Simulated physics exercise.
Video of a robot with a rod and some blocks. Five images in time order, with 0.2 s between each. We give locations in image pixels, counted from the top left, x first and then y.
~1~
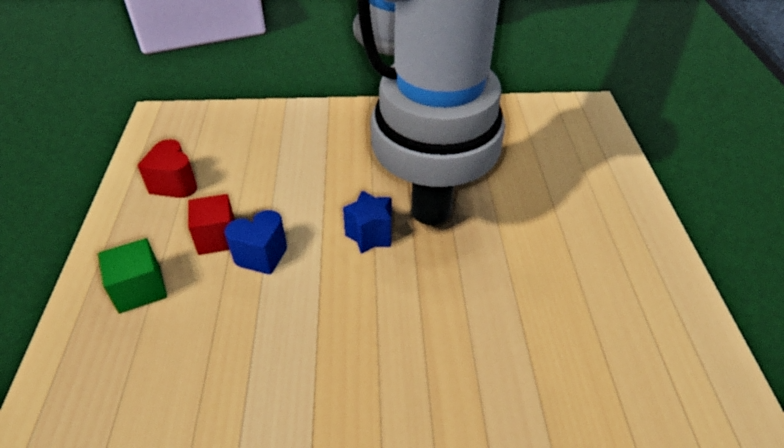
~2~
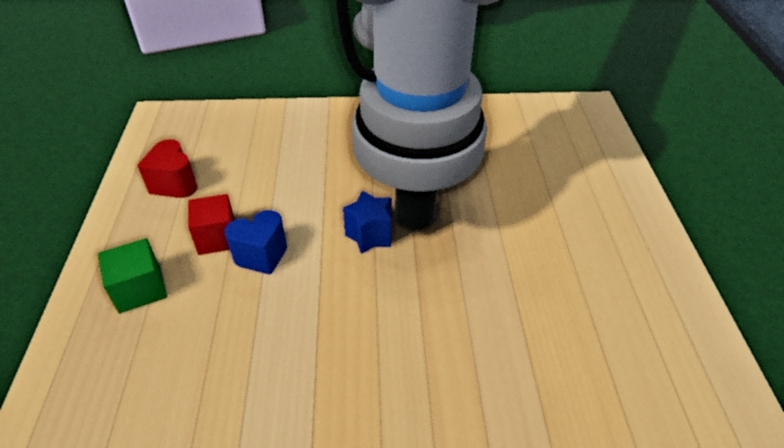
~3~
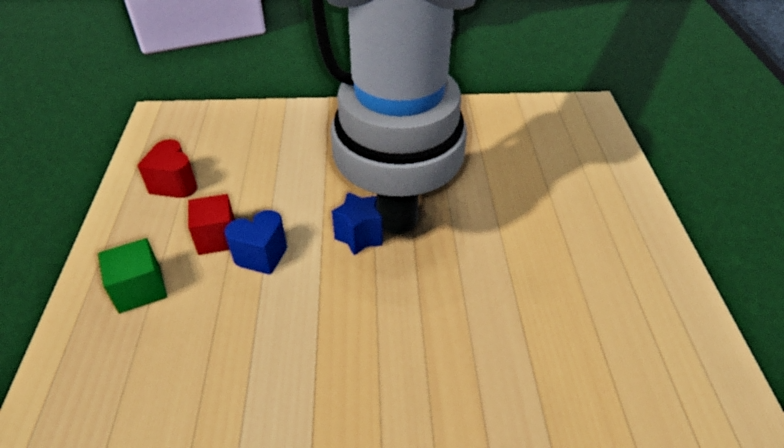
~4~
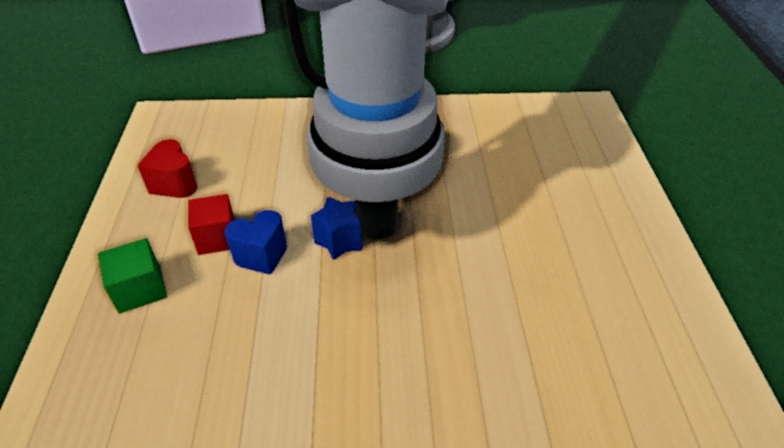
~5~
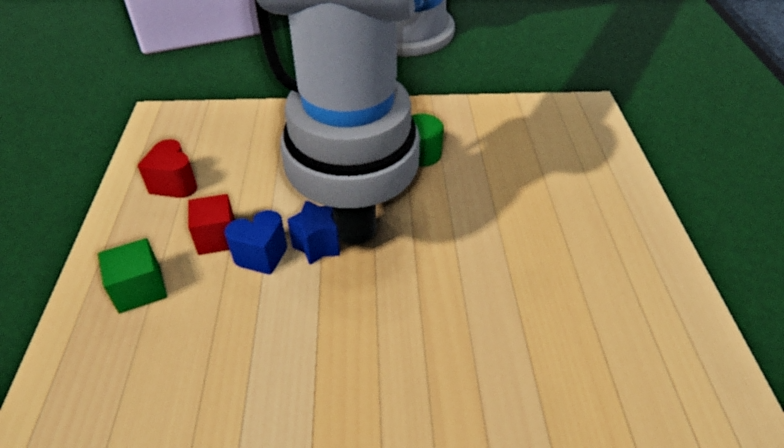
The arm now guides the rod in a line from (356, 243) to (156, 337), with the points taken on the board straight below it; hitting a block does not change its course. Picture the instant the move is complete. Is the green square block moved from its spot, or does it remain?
It holds its position.
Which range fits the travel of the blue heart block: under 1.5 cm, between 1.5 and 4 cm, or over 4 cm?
It shifts over 4 cm.
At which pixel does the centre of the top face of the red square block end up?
My estimate: (181, 197).
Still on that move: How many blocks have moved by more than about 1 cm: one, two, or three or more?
It should be three or more, as far as I can tell.
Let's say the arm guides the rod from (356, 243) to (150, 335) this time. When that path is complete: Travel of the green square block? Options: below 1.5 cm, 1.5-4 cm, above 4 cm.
If I had to pick, the green square block travels less than 1.5 cm here.
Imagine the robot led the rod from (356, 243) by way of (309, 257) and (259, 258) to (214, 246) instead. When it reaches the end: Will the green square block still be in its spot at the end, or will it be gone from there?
By the time the path is finished, it has moved at least a centimetre.
What follows on the original path. One third of the way, rod at (291, 260); red square block at (193, 205), turned 15° clockwise; blue heart block at (214, 227), turned 15° anticlockwise; blue star at (259, 225), turned 40° clockwise.
Two thirds of the way, rod at (223, 291); red square block at (181, 197), turned 35° clockwise; blue heart block at (183, 225), turned 15° clockwise; blue star at (217, 242), turned 80° clockwise.
At the end, rod at (150, 325); green square block not moved; red square block at (181, 197), turned 35° clockwise; blue heart block at (183, 225), turned 15° clockwise; blue star at (217, 243), turned 80° clockwise.
